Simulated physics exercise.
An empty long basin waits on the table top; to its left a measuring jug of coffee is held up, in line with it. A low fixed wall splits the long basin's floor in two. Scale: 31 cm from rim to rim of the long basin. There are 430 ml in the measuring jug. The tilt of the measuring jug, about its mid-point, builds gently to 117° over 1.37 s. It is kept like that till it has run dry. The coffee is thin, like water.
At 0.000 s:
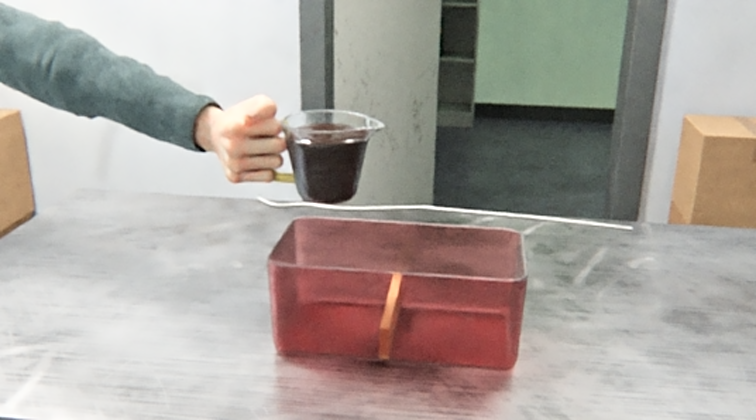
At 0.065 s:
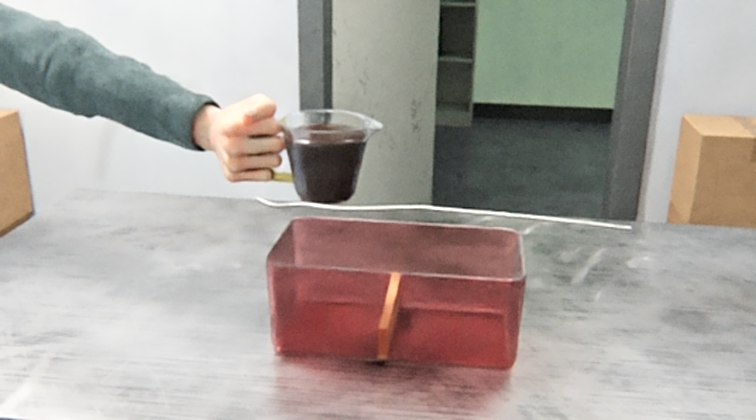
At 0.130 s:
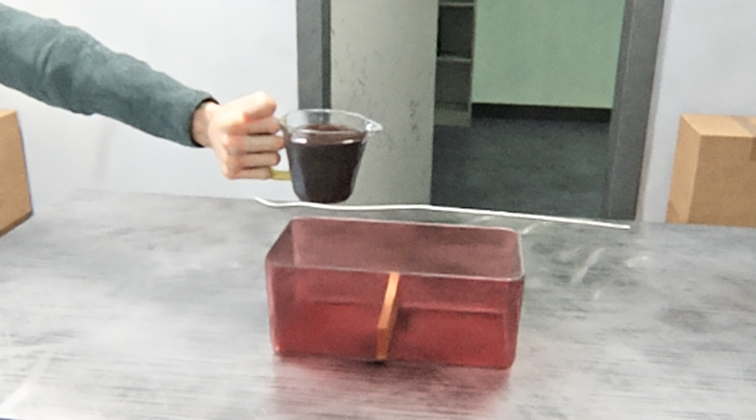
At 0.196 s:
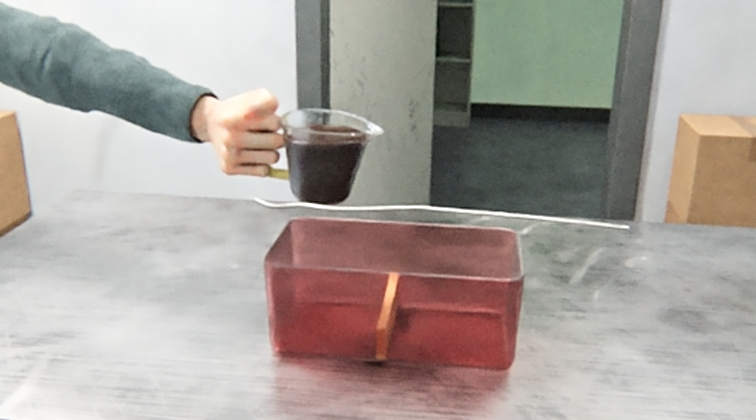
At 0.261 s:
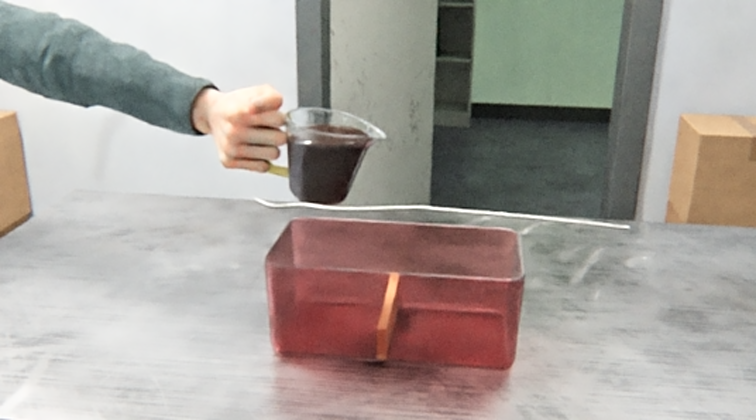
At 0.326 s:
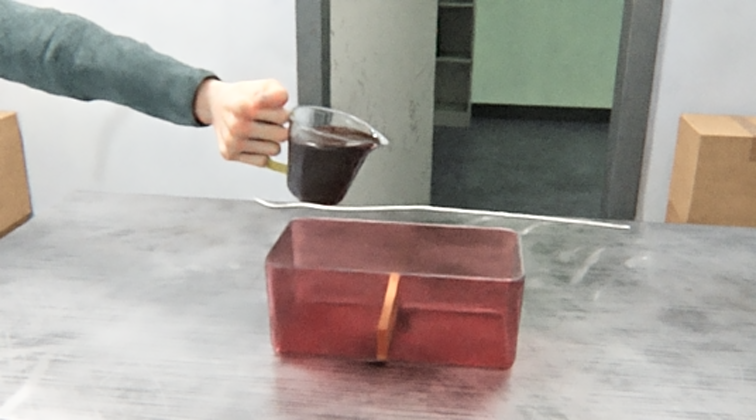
A hand-held measuring jug of dark coffee gently tilts rightward above a red-tinted long basin.
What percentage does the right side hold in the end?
The far part has some 87 per cent.
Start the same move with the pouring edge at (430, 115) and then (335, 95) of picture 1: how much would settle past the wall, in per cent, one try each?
In turn about 95 and 30 per cent.
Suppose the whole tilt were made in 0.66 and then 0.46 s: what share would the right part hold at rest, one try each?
In turn about 75 and 60 per cent.
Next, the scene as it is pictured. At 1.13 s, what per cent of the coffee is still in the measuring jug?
Near 3 in a hundred.
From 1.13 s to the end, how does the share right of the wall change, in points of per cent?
The share moves up, by some 2 per cent.
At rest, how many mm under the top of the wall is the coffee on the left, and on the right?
Some 40 mm on the left and 28 mm on the right.
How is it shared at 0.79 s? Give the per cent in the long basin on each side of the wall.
Some 0 per cent left and 26 right.
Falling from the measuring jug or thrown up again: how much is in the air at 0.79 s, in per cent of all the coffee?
About 20 per cent.
By 0.79 s the tilt is 72° and 55 per cent is still to pour, 0 is left of the wall and 25 right of it.
By 1.13 s the tilt is 108° and 3 per cent is still to pour, 8 is left of the wall and 85 right of it.
By 1.48 s the tilt is 117° and 0 per cent is still to pour, 12 is left of the wall and 87 right of it.
By 1.87 s the tilt is 117° and 0 per cent is still to pour, 12 is left of the wall and 87 right of it.
At rest 12 per cent lies left of the wall, 87 right of it and 1 outside.
